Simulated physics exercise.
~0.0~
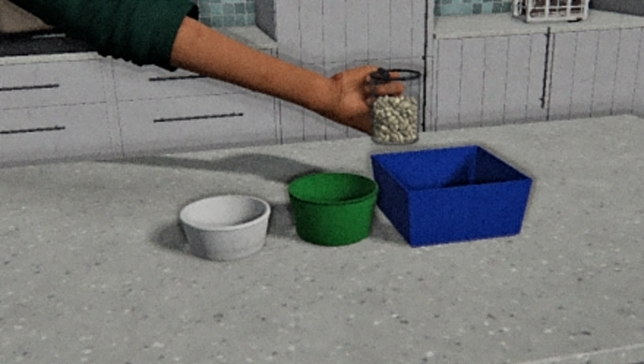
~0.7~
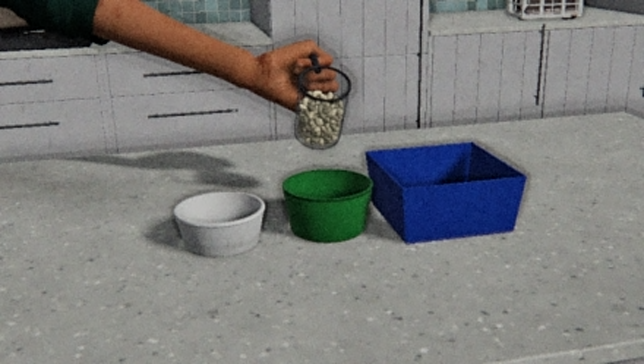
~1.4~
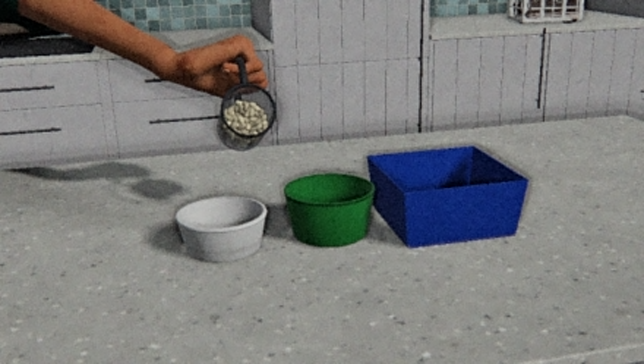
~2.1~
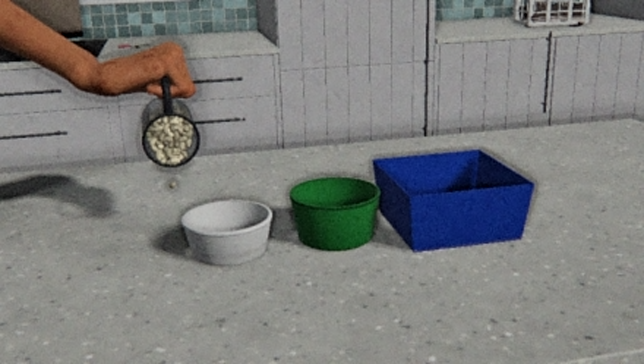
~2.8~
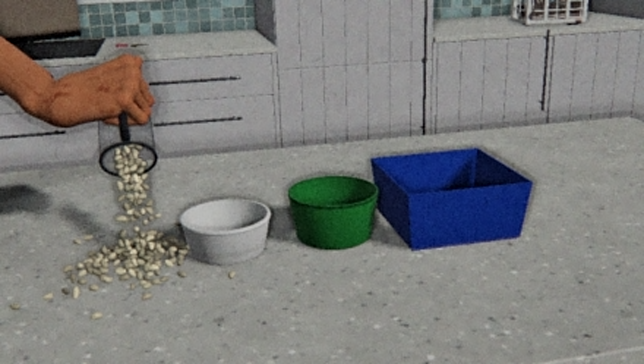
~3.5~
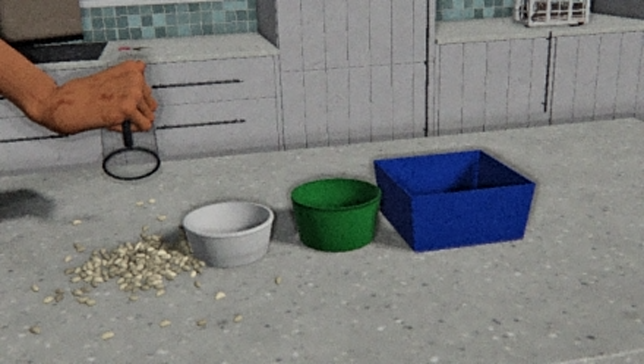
A hand carrying a clear cup of white beans leftward past three containers, tipping it over and spilling them all onto the counter.
